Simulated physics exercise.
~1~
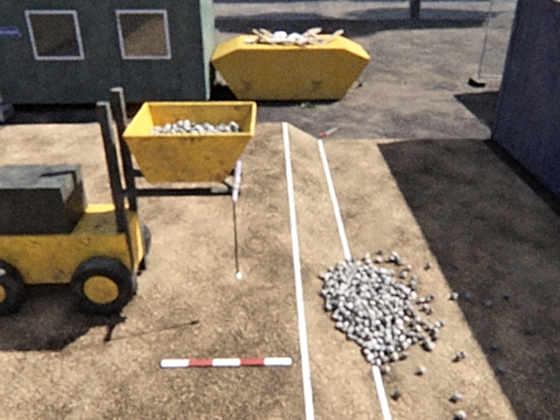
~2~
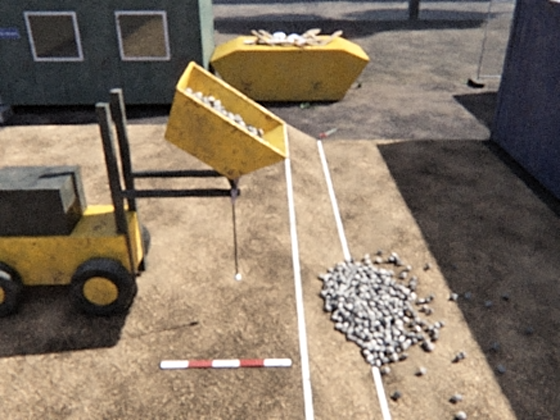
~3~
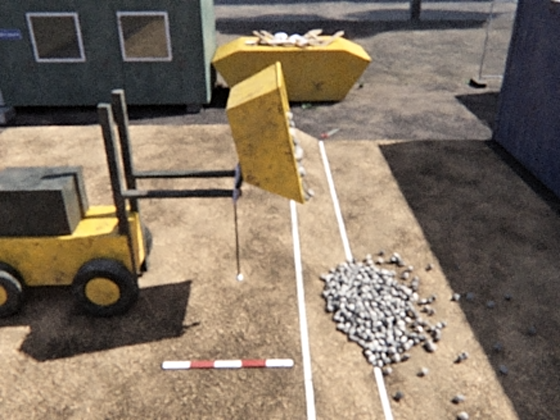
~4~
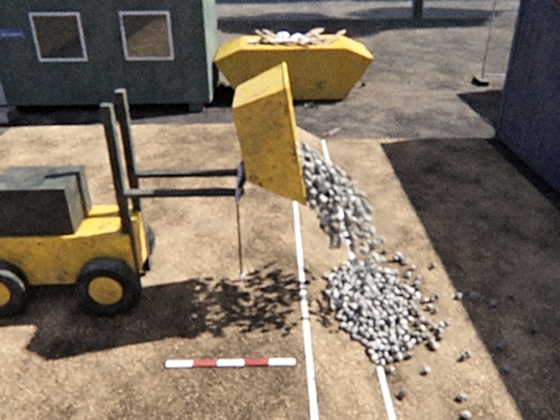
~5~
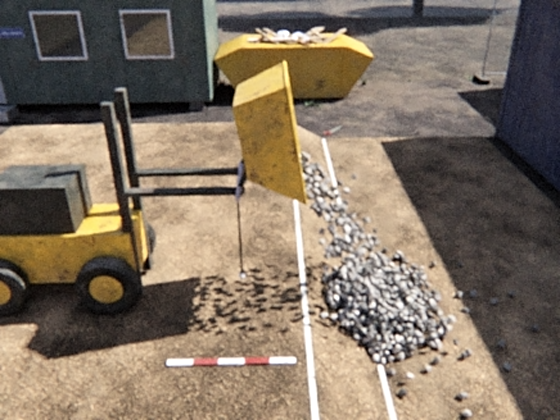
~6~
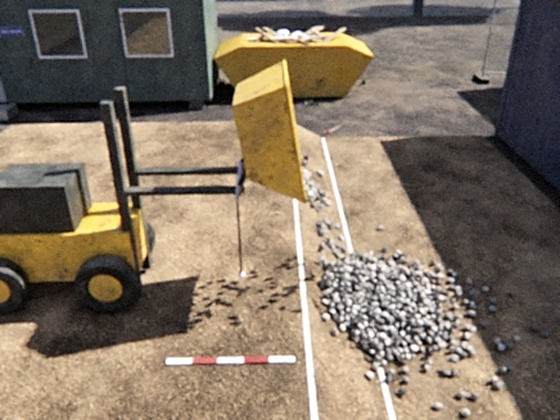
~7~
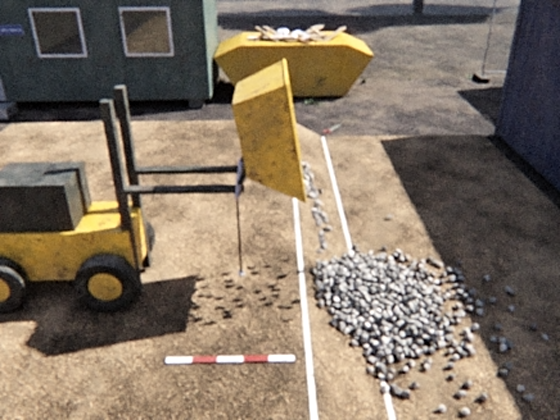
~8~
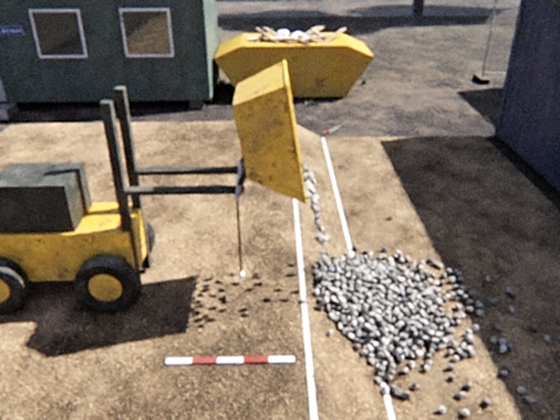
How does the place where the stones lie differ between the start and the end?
At the start the stones are split between the raised yellow skip on the left and a smaller heap on the ground to the right. By the end they lie further right overall and a little lower in view, mostly in one larger, wider heap on the ground.
Yellow skip on a fork truck tipping grey stones rightward onto an earlier heap, leaving a larger, wider pile below.
